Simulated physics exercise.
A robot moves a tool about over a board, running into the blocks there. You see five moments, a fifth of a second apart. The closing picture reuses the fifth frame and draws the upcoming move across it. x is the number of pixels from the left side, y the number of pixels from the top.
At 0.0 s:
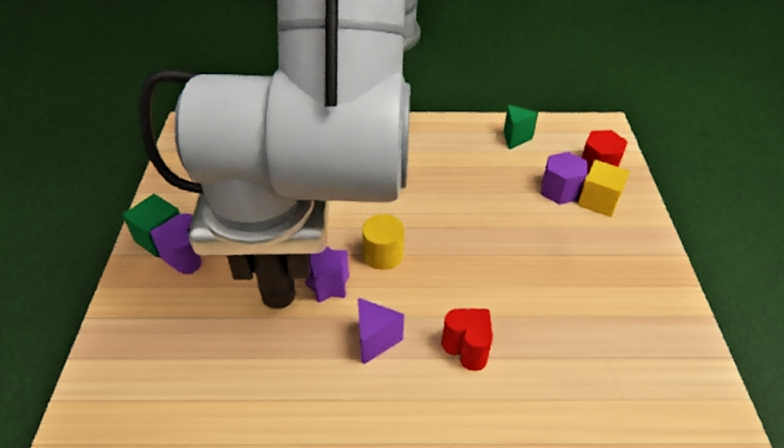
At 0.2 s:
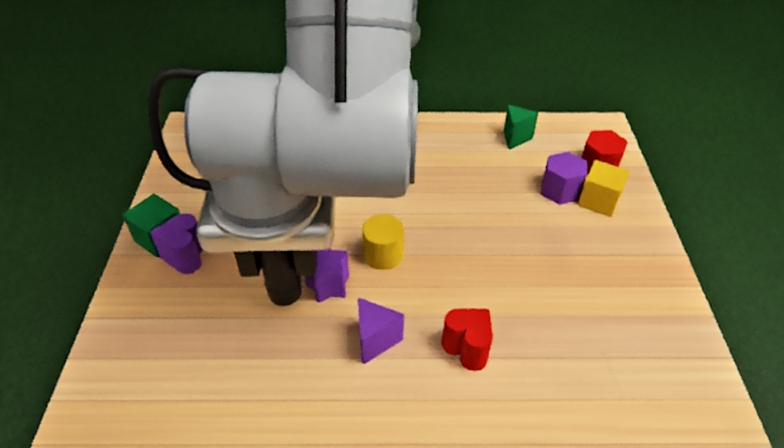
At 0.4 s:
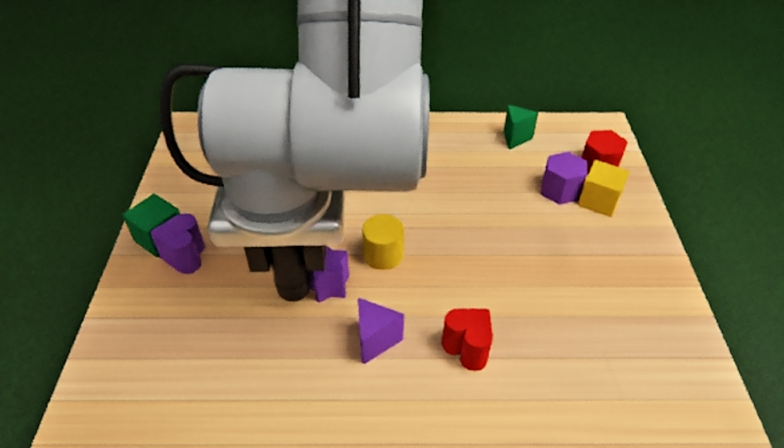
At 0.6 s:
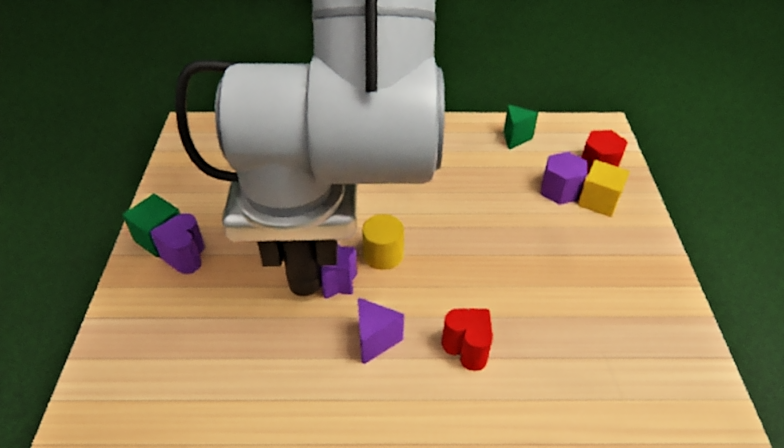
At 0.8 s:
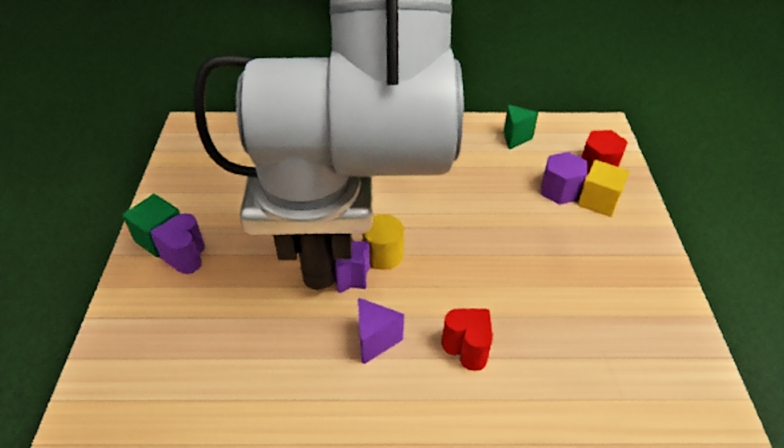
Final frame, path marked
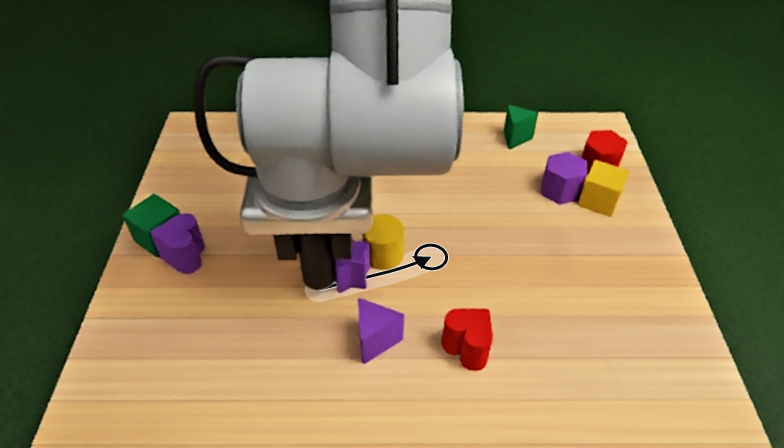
A grey robot arm with a black tool reaches over a light wooden board on a dark green ground, seen from a raised, still camera. Green and purple blocks sit at left, a purple star, yellow cylinder, purple triangle and red heart near the middle, and more blocks at upper right. The arm slides slowly right, its tool nudging the star toward the cylinder.
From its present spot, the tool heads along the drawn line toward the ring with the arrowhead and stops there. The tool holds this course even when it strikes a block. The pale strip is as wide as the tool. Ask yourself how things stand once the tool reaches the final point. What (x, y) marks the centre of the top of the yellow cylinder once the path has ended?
Close to (443, 192).
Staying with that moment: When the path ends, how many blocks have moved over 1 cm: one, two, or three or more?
Moved: Exactly two.
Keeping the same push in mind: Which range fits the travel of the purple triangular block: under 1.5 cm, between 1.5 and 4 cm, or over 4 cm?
Below 1.5 cm.
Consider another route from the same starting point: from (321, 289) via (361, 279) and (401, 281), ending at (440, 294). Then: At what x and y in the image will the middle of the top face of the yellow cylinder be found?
I'd say the yellow cylinder ends with its top centre at (422, 208).
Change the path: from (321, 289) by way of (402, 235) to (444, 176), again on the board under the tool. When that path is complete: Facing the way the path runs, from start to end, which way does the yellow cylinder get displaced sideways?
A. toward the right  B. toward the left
My answer is option A.
Path on the board, from (321, 289) over (359, 279) and (397, 269) to (431, 257).
On the path given first. One third of the way, tool (361, 268); purple star (390, 242); yellow cylinder (405, 216).
Two thirds of the way, tool (398, 258); purple star (426, 229); yellow cylinder (429, 202).
At the end, tool (432, 246); purple star (460, 220); purple triangular block in place; yellow cylinder (443, 192).
